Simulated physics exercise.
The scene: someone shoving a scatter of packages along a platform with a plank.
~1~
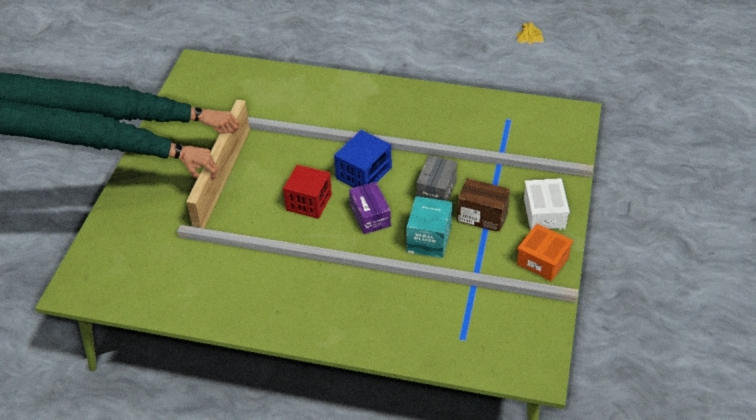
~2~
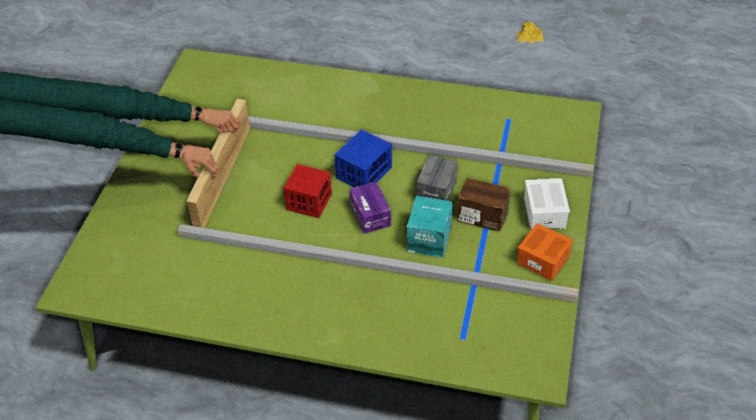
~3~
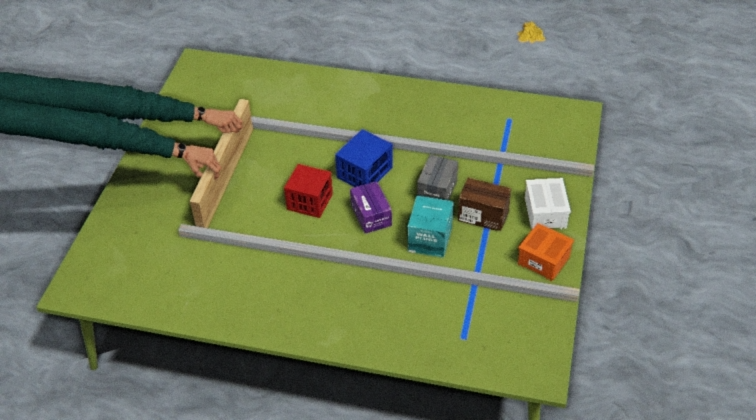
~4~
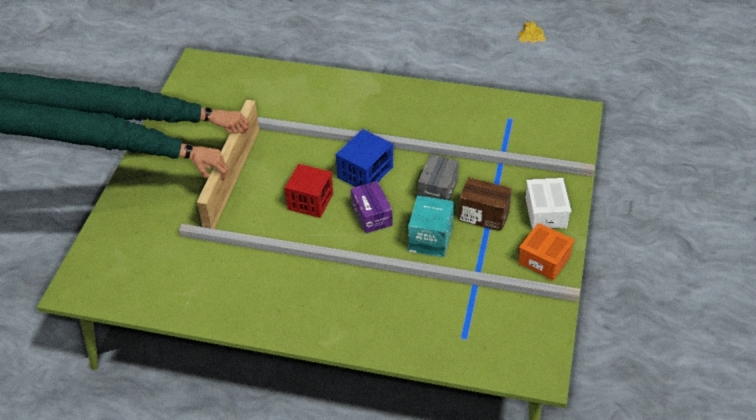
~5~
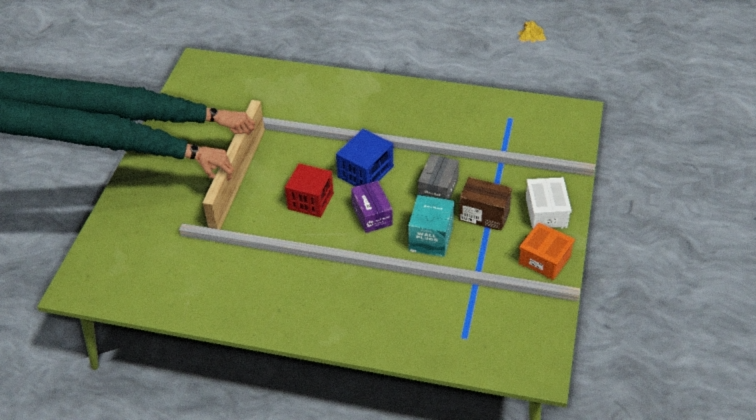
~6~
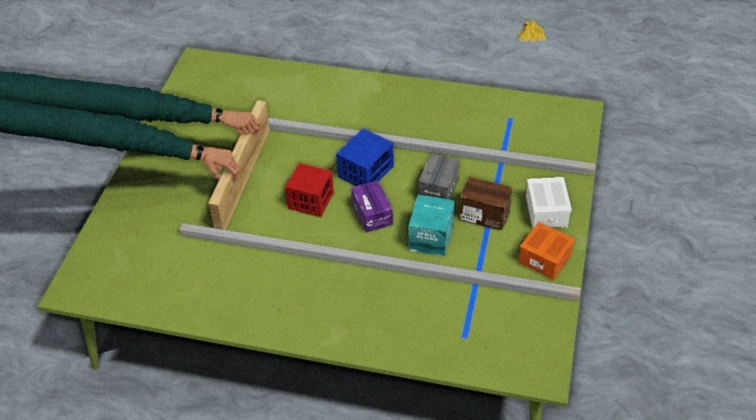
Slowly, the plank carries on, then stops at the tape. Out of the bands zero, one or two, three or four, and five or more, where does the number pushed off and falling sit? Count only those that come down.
It sits at one or two.
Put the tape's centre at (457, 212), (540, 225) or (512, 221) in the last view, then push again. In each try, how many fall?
0, 6, 4.
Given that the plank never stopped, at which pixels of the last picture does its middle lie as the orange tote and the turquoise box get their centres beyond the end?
When the orange tote crosses, the middle is near (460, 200); when the turquoise box crosses, near (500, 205).
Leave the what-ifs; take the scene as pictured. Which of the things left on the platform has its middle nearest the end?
The white tote.
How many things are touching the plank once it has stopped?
I count 2 of them.
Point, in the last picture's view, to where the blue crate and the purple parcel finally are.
Final pixels, roughly: (516, 178) for the first, (539, 236) for the other.
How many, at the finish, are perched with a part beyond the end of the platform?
That'd be 3.
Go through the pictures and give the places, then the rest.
In the first picture, orange tote (544, 253); white tote (546, 205); brown parcel (483, 205); plank (220, 164); tape (488, 219).
In the second picture, white tote (546, 204); turquoise box (430, 227).
In the third picture, brown parcel (484, 205); blue crate (364, 161).
In the fourth picture, orange tote (546, 252); purple parcel (372, 207).
In the fifth picture, white tote (548, 204); grey box (438, 181).
In the sixth picture, orange tote (546, 251); white tote (548, 203); brown parcel (485, 204); plank (241, 165); tape (490, 217).
Early on, none off yet; orange tote at rest near (546, 251); white tote at rest near (548, 203); brown parcel at rest near (485, 204).
A while later, none off yet; orange tote travelled a little near (561, 254); white tote travelled a little near (573, 203); brown parcel travelled about its own width near (533, 214).
Finally, the number that fall off is one or two; lost, orange tote.
